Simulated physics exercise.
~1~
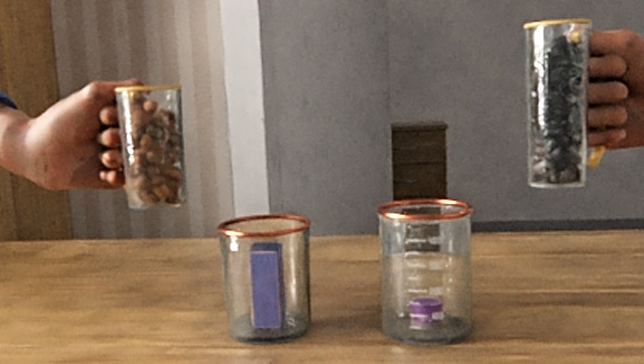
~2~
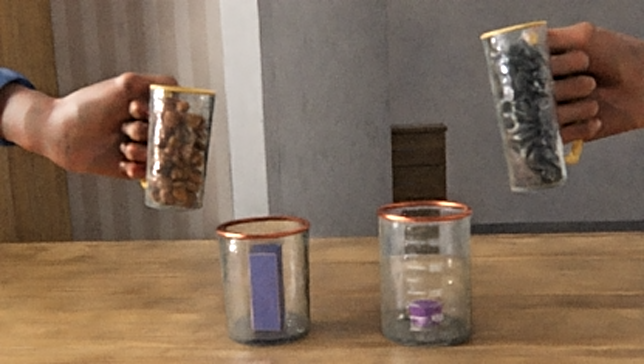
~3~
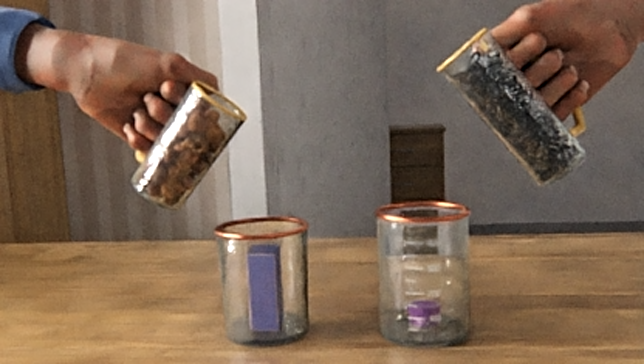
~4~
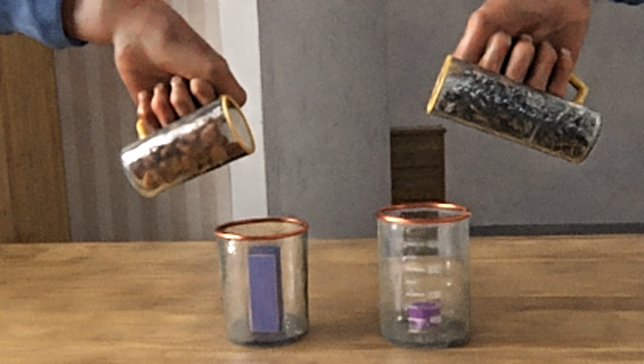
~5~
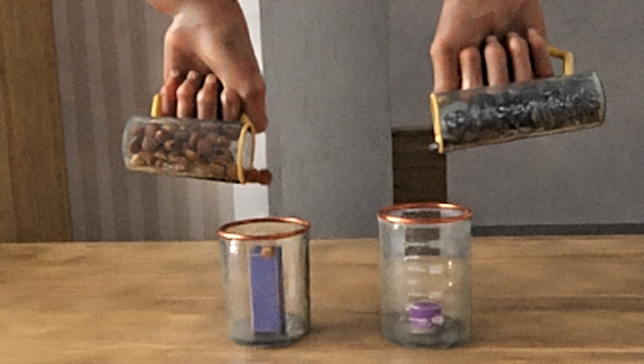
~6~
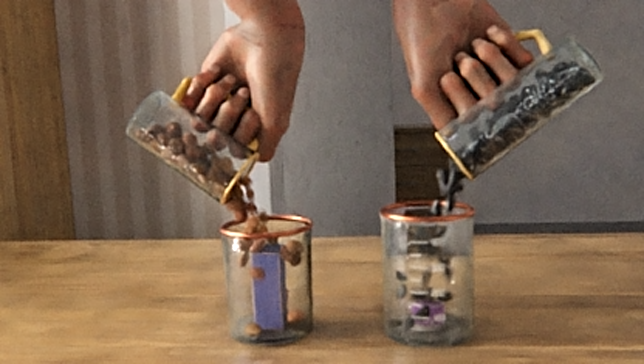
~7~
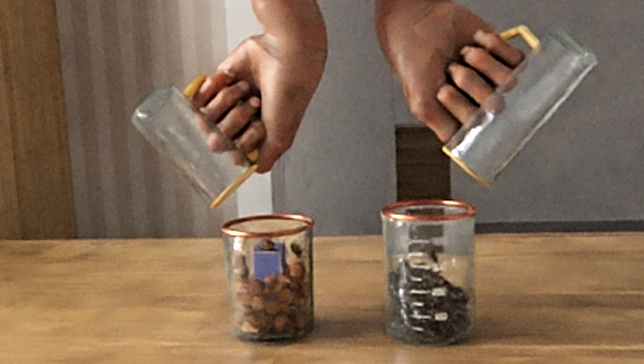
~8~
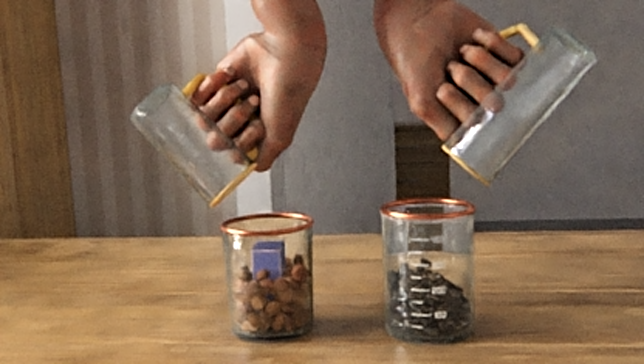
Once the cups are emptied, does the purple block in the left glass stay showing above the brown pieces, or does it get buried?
It stays showing, with its top standing above the brown pieces. The small purple object in the right container ends up hidden under the dark ones.
